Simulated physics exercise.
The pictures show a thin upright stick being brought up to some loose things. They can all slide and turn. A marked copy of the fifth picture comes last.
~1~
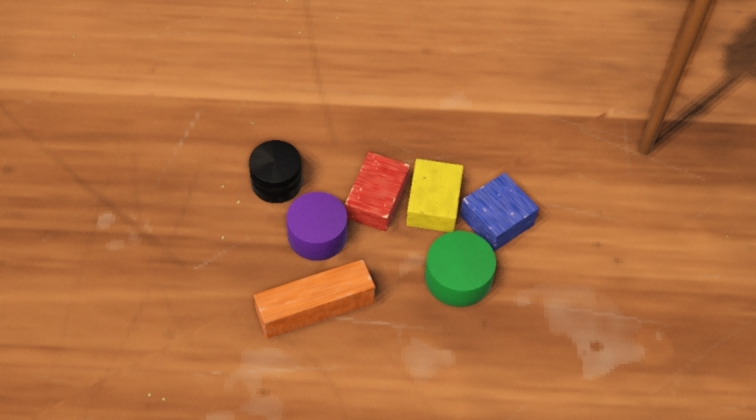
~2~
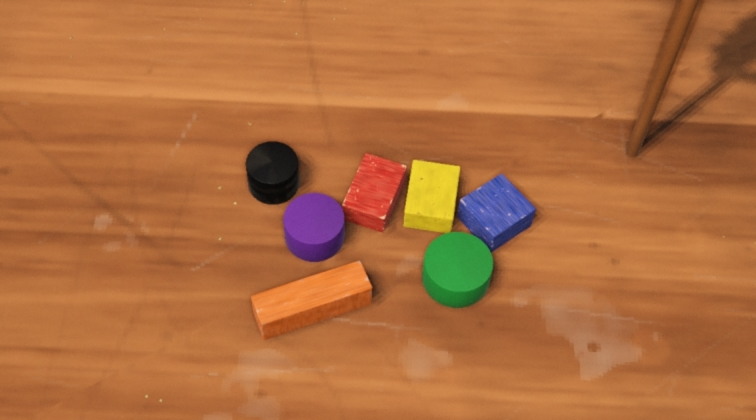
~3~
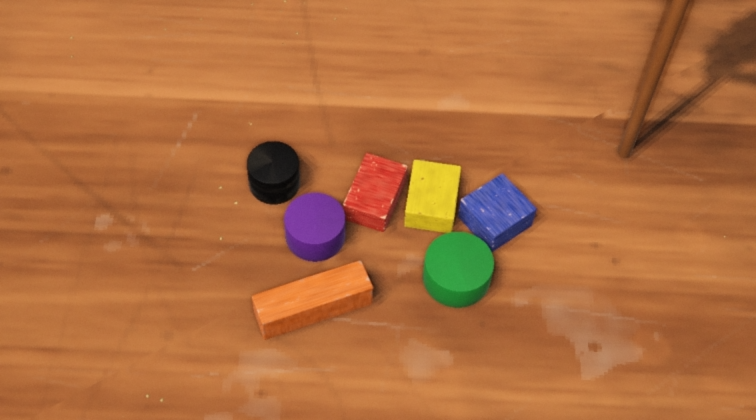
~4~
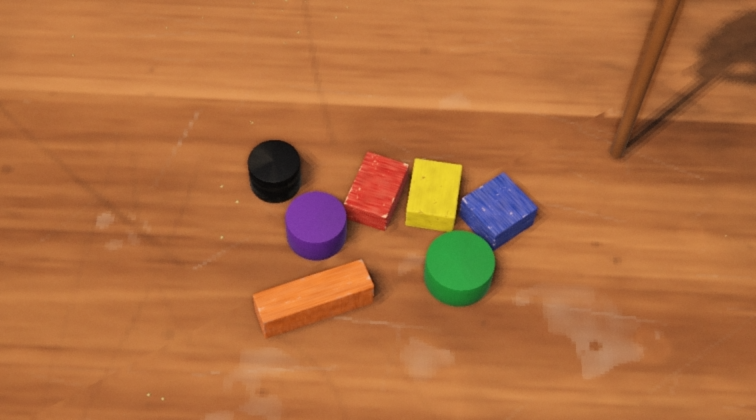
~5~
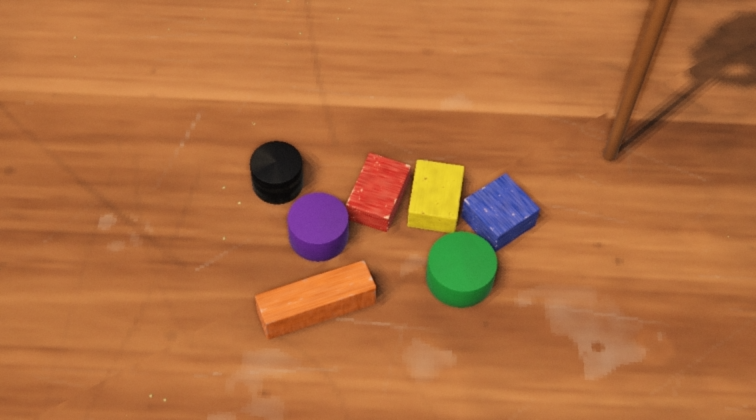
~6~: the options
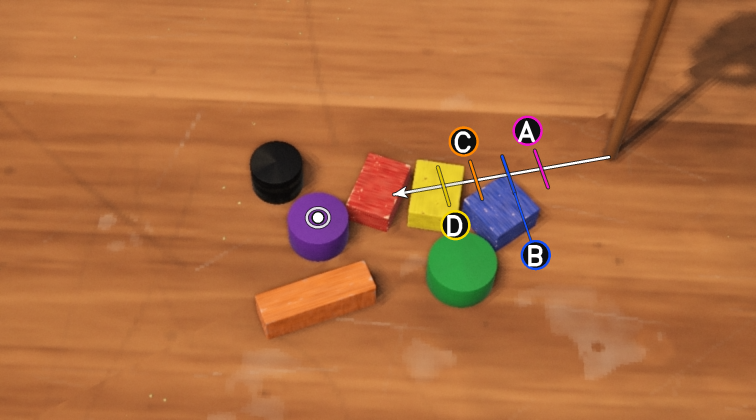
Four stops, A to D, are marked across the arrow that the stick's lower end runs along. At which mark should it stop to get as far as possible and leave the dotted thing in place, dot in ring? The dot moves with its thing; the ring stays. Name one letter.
Stop at D.
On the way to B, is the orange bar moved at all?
By then, no.
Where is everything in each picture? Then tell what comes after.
The first picture shows green tin (461, 269); black tin (276, 172); orange bar (315, 299).
The second picture shows orange bar (312, 300); blue block (496, 213).
The third picture shows purple tin (315, 227); red block (375, 193).
The fourth picture shows yellow block (434, 196); green tin (460, 269).
The fifth picture shows black tin (277, 173); orange bar (316, 300); blue block (500, 213).
On the copy, A at (541, 169); B at (509, 174); C at (476, 180); D at (444, 186); the arrow from (609, 157) to (394, 194); the white dot at (318, 217).
On D. First, foot of the stick (549, 169).
Then, foot of the stick (489, 179).
Finally, foot of the stick (443, 187); yellow block (417, 202); red block (368, 191); the dot is still in its ring.
By contrast, A keeps the dot in but is short; B keeps the dot in but is short; C keeps the dot in but is short.
